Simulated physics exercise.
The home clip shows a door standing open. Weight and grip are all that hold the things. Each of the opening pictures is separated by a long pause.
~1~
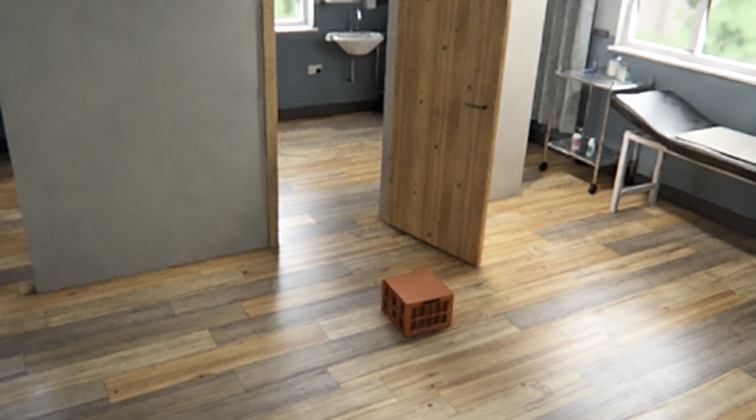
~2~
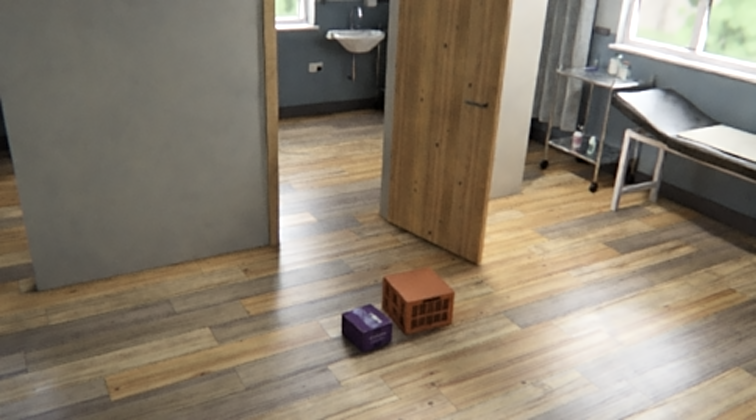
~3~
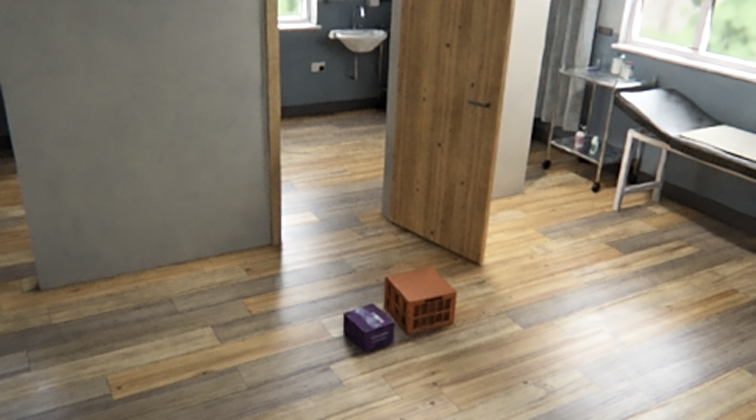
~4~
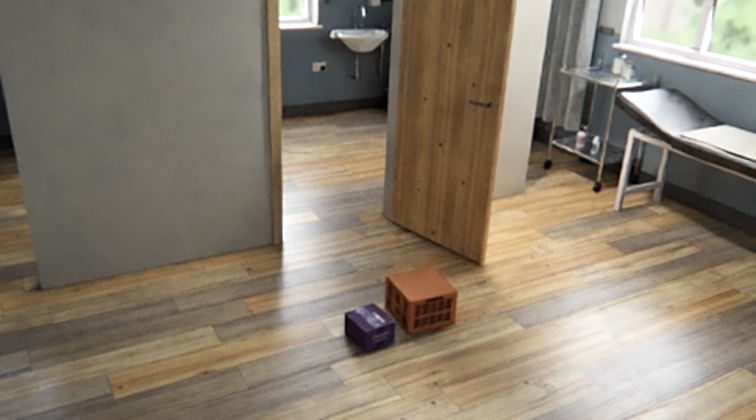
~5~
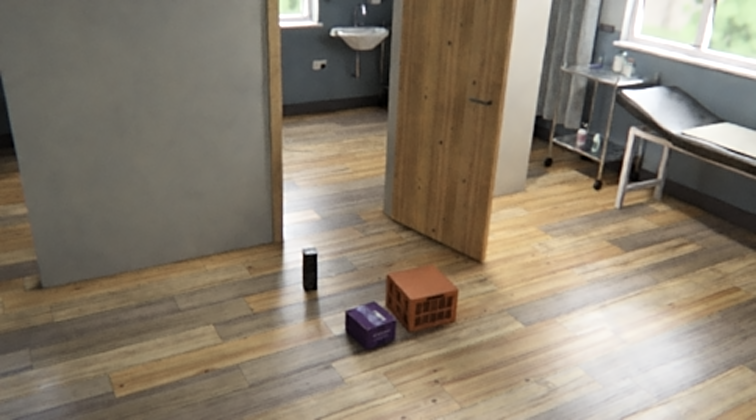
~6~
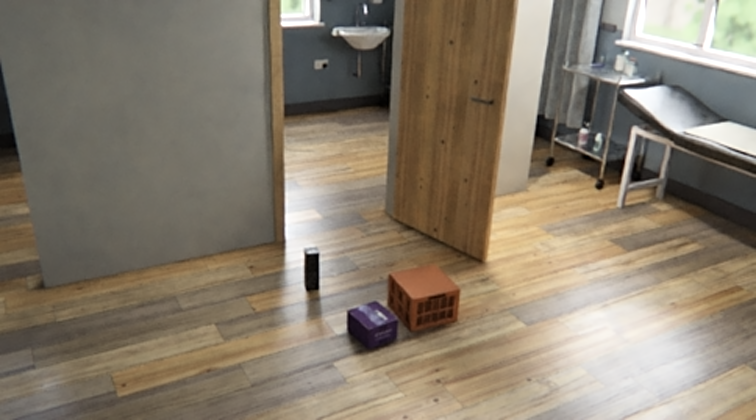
A wooden door stood wide open and still while an orange crate sat on the floor; a purple parcel appeared to its left, then a black carton showed up behind them, nearer the doorway.
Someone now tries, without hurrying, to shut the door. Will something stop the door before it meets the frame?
My guess: Door fully home.
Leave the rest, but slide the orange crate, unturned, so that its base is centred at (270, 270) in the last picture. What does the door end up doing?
Well, after that the door swings fully home.
Then, 0.70 s on from there, door 82° open.
Then, 1.20 s on from there, door 46° open.
Then, 1.60 s on from there, door 13° open.
In the end, door 0° open; all 3 unmoved. At the end, from the last picture's camera, black carton near (312, 269).
